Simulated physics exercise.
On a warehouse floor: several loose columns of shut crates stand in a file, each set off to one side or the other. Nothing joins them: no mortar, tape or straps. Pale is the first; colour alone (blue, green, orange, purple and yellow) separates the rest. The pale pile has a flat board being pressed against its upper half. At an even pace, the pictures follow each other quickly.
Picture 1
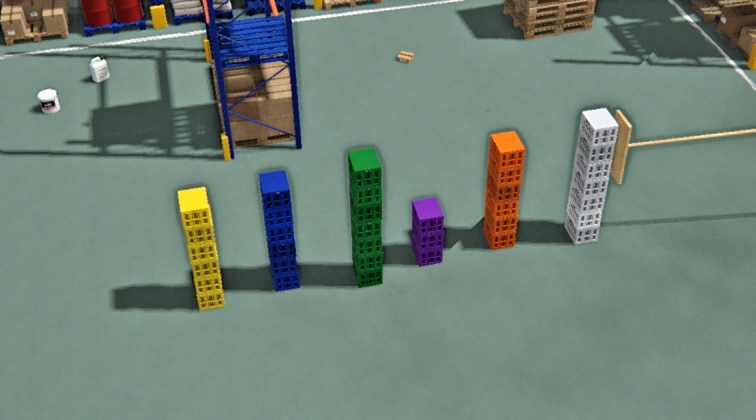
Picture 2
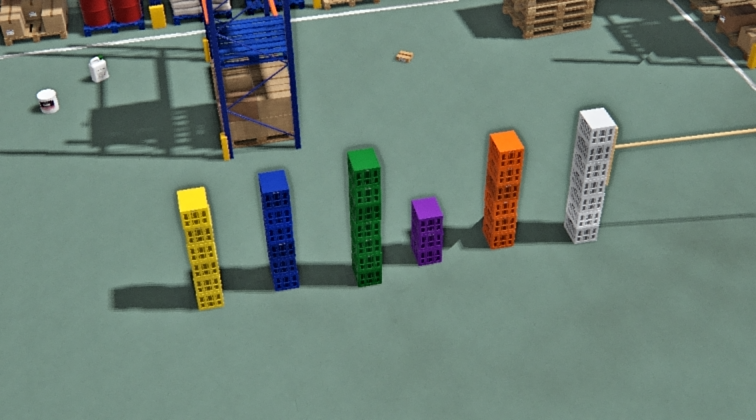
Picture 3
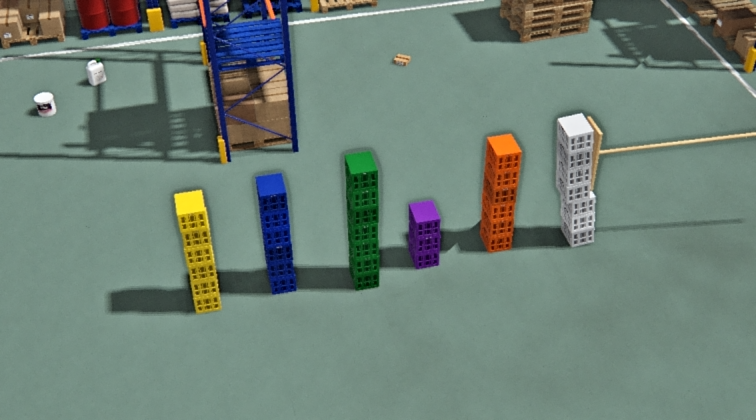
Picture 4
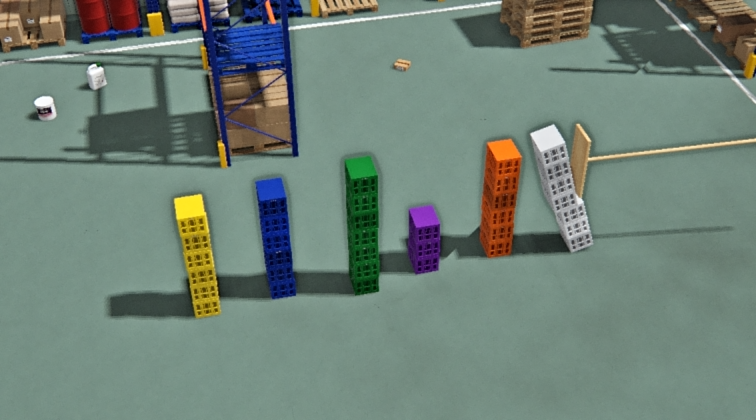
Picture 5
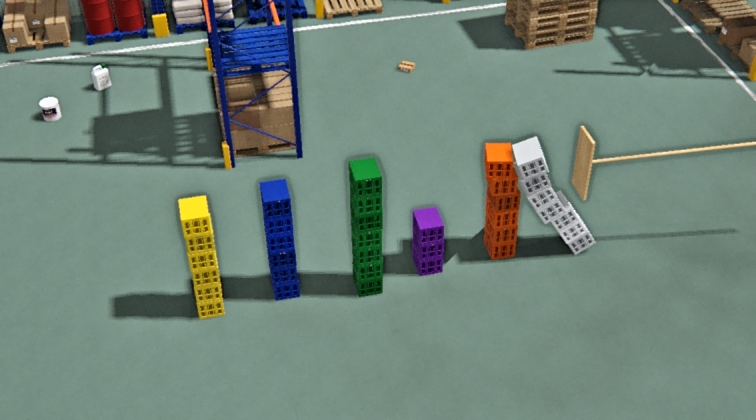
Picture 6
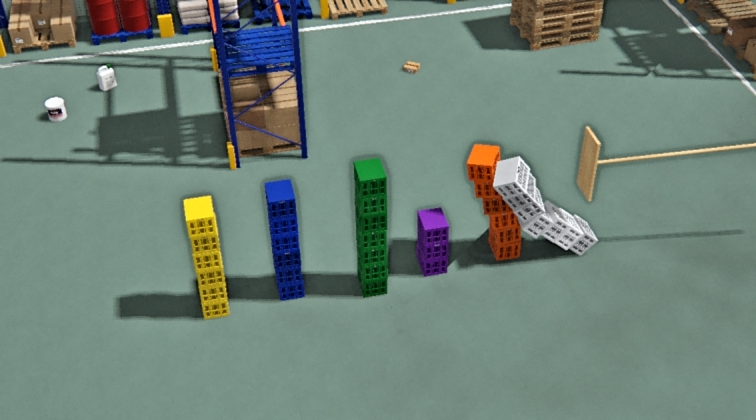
White crate stack pushed leftward by a flat board, leaning and buckling into the orange stack, which bends left on a warehouse floor.
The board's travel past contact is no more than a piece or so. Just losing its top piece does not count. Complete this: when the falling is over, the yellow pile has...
When the falling is over, the yellow pile has stayed up.
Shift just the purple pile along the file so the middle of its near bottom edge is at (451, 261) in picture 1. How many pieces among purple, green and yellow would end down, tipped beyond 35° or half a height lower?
I'd expect purple at 2, green at 0 and yellow at 0.
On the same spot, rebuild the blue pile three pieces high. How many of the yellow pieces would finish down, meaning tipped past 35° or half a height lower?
For yellow, the count is 0.
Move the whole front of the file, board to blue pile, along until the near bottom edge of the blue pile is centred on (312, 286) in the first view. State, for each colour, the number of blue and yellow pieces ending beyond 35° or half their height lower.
Blue: 0, yellow: 0.
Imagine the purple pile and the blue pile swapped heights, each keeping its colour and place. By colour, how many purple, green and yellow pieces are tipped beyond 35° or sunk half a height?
Per pile: Purple 6; green 6; yellow 5.
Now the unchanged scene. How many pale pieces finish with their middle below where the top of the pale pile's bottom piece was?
Altogether it is 7.
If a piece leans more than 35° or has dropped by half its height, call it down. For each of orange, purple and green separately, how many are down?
Orange 5, purple 2, green 0.
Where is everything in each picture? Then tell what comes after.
In the first picture (places mark the middle of the side facing us), board (627, 149) not yet touching; top yellow crate (193, 199); top blue crate (274, 182); the rest undisturbed.
Board (613, 150) pushing; top yellow crate (192, 199), in the second picture.
Board (598, 155) pushing, top of the pale pile leaning a little; top yellow crate (189, 202); the rest undisturbed, in the third picture.
Board (586, 163) pushing, top of the pale pile leaning clearly; top yellow crate (189, 207); the rest undisturbed, in the fourth picture.
Board (591, 165) stopped, top of the pale pile leaning clearly; top yellow crate (193, 208); top orange crate (499, 152) shifted half its height; 2 disturbed, none down, in the fifth picture.
Board (596, 165) stopped, top of the pale pile leaning well over; top yellow crate (198, 208); top orange crate (483, 155) leaning a little; 5 disturbed, none down, in the sixth picture.
Soon after the last picture, 7 of the pale pile down; none of the 6 yellow crates down (0 of 28 in all colours); top yellow crate unmoved; top orange crate leaning a little.
A little later, 7 of the pale pile down; none of the 6 yellow crates down (2 of 28 in all colours); top yellow crate unmoved; top orange crate leaning clearly, about its own height lower.
Later still, 7 of the pale pile down; none of the 6 yellow crates down (5 of 28 in all colours); top yellow crate unmoved; top orange crate leaning steeply, some three heights lower.
After that, 7 of the pale pile down; none of the 6 yellow crates down (7 of 28 in all colours); top yellow crate unmoved; top orange crate leaning steeply, some five heights lower.
At rest, 7 of the pale pile down; none of the 6 yellow crates down (7 of 28 in all colours); top yellow crate unmoved; top orange crate on its side. As the last picture would show them, middles, top yellow crate near (200, 217), top orange crate near (342, 265).
